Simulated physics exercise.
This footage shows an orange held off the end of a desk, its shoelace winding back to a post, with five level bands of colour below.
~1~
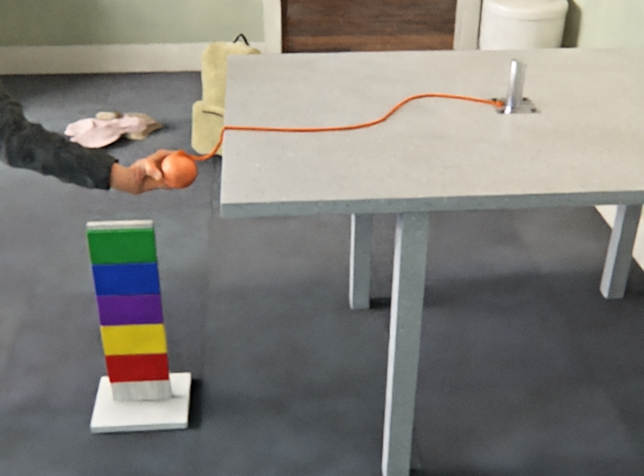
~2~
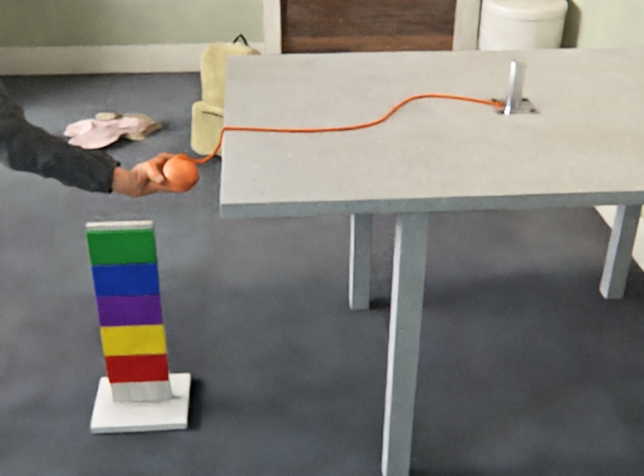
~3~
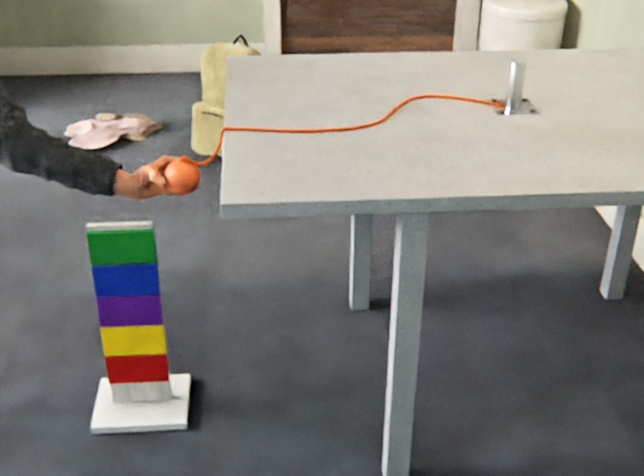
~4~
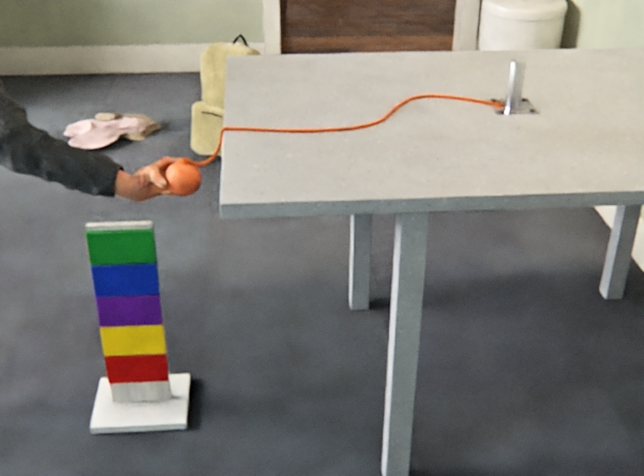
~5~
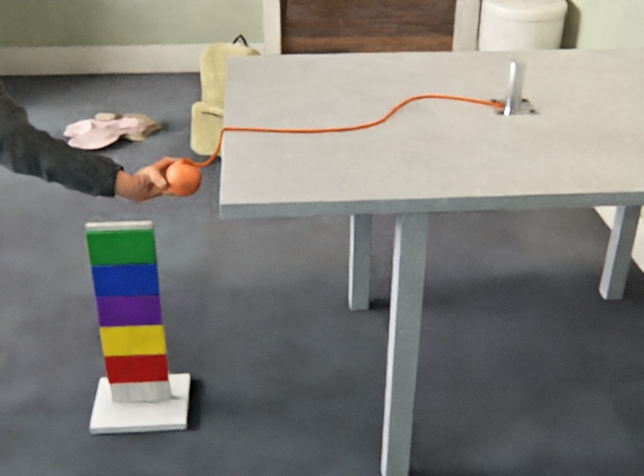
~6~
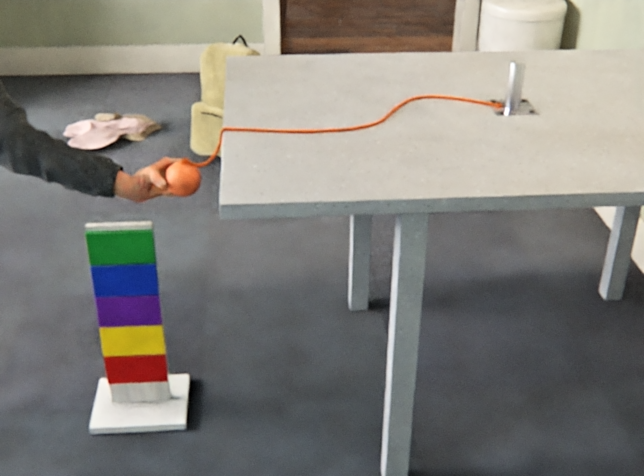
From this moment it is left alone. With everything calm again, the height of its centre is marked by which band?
By the green band.
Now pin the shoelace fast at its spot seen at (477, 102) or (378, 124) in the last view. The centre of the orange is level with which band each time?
Results, in sequence: Green / none, it hangs higher.
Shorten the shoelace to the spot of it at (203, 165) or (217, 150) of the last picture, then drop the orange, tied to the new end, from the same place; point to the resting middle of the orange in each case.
The places are (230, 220) and (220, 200).
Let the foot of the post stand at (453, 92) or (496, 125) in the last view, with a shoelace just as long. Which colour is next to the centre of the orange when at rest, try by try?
Going case by case, it's blue and then blue.
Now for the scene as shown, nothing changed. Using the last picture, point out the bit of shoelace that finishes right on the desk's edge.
About (270, 131).
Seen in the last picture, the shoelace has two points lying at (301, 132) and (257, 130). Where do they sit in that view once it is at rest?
The first lands at (255, 118), while the second lands at (223, 133).
Soon after, orange near (206, 232); level with green.
After that, orange near (259, 227); level with green.
And then, orange near (227, 237); level with green.
In the end, orange near (231, 236); level with green. Its middle rests at the green band.
